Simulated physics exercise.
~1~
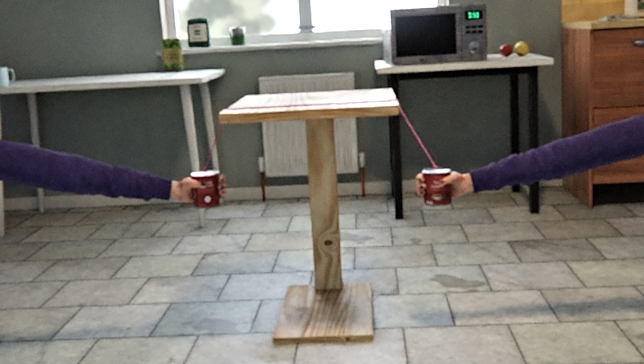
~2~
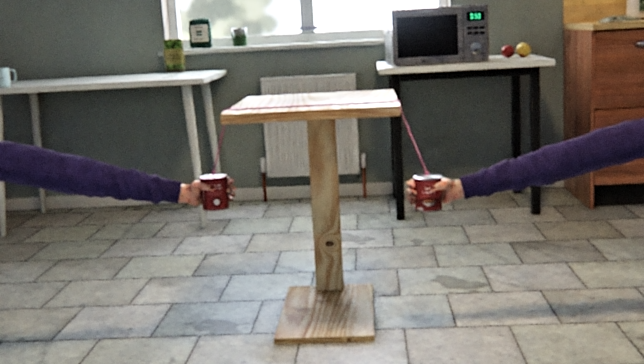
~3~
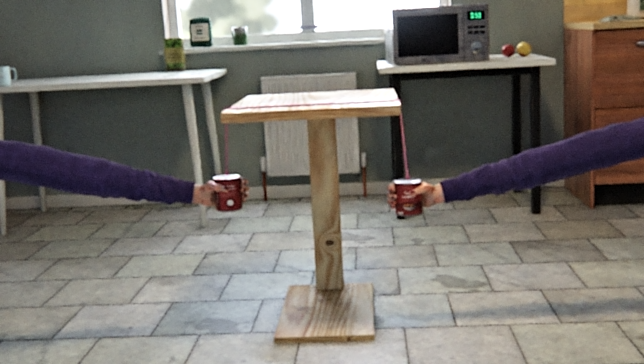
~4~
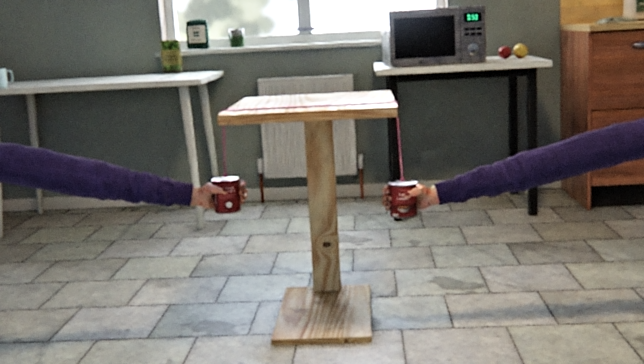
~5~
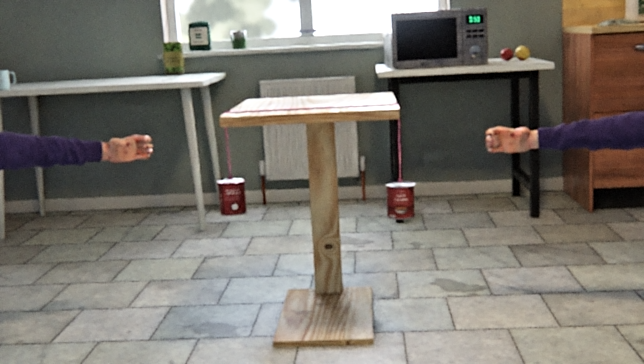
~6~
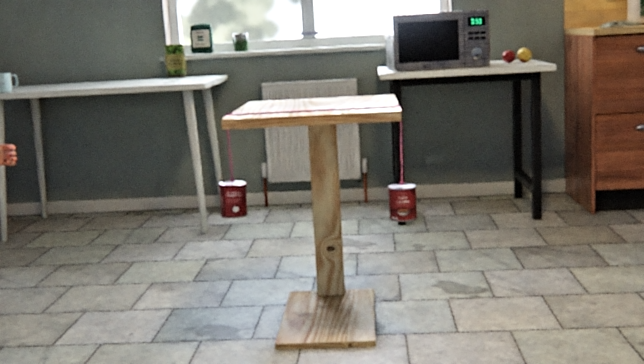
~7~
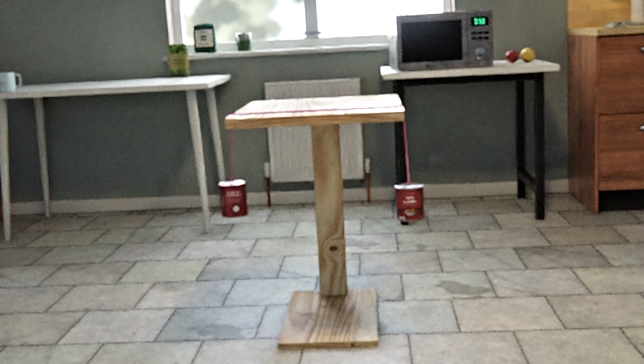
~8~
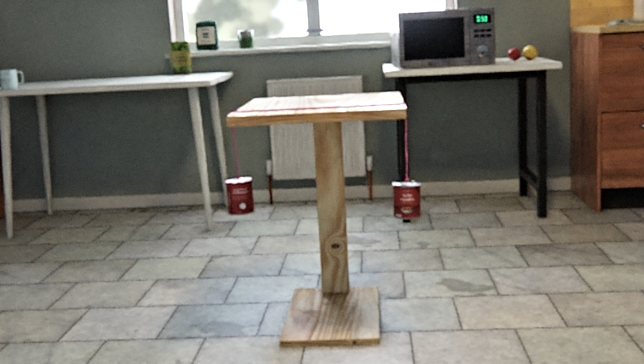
Two red tins hang from a single ribbon laid across a small square wooden pedestal table, each held by a hand in a purple sleeve, one at the left and one at the right. The slightly swaying view faces a grey-walled room with a pale tiled floor, a window, a radiator, white side tables, a microwave and a wooden cabinet. The hands bring the tins inward toward the table and pause. Then both let go and draw back out of view. The tins stay hanging upright at nearly the same height, neither one sinking.
